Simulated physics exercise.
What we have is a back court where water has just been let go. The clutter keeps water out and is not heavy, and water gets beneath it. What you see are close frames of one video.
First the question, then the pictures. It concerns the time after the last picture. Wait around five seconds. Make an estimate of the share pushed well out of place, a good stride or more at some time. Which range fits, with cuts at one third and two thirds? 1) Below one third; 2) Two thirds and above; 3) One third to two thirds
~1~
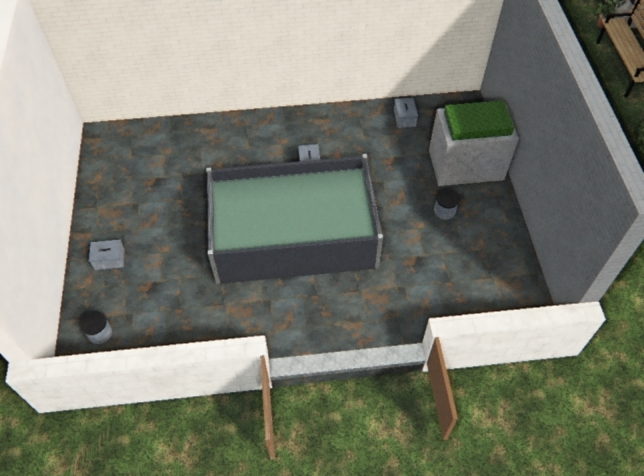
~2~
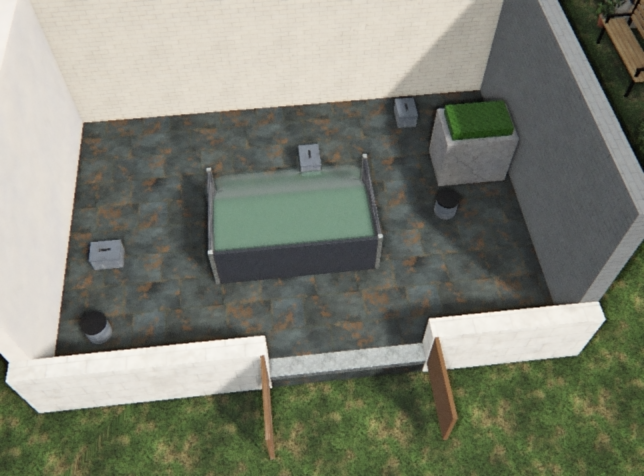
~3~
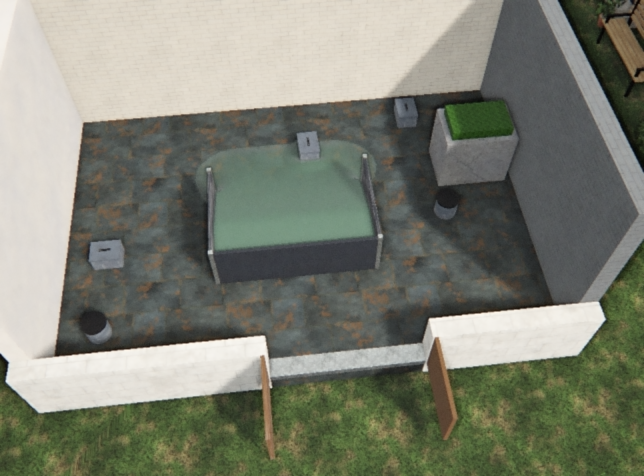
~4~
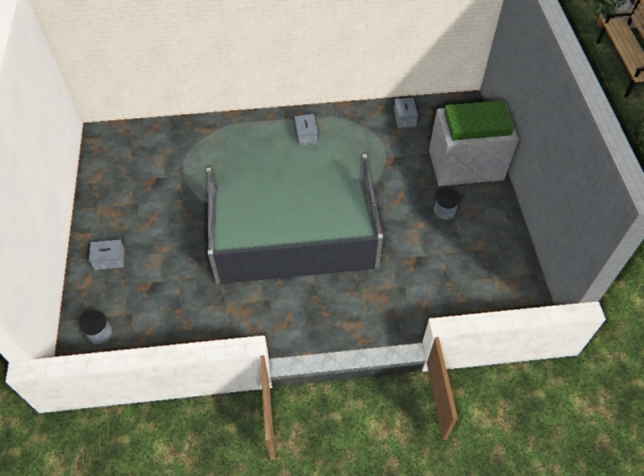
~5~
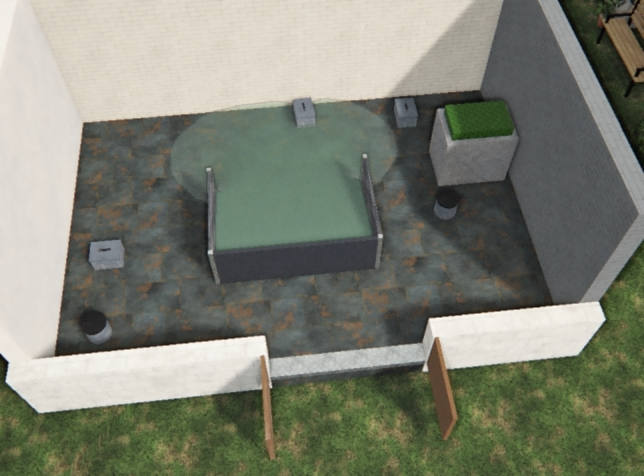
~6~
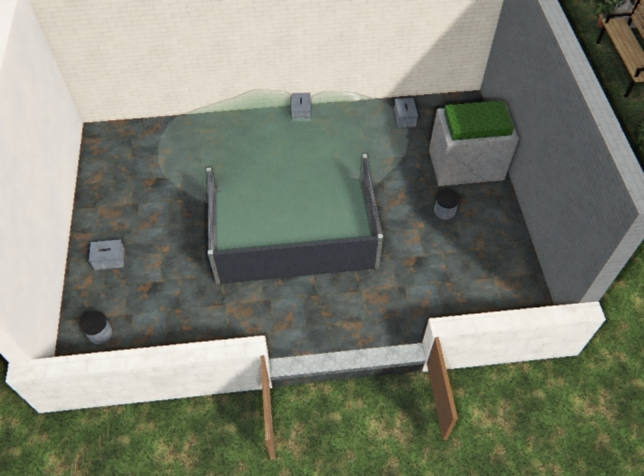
2.
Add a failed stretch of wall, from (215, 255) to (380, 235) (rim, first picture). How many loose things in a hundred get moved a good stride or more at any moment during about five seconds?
Near 40 in a hundred.
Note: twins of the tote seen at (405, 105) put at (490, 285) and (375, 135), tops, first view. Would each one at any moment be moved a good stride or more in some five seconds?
Well, one then the other: Not carried that far, carried that far.
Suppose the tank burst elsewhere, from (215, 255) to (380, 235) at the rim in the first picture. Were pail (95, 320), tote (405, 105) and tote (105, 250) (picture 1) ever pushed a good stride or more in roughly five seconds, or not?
Travels that far, falls short, travels that far.
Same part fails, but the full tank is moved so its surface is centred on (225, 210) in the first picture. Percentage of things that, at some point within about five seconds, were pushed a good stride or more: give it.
Estimate: Near 100 per cent of them.
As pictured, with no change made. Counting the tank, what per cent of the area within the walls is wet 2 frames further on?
Near 35 %.
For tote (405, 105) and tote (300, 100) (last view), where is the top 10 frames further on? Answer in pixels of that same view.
About (486, 122) and (320, 125).
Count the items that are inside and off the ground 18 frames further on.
The number is 2.
A moment on, 1 of 5 are well off their spots; 1 afloat.
Next, 1 of 5 are well off their spots; 2 afloat.
Later, 3 of 5 are well off their spots; 2 afloat.
In the end, 5 of 5 are well off their spots, and 5 have been at some point; 2 afloat.
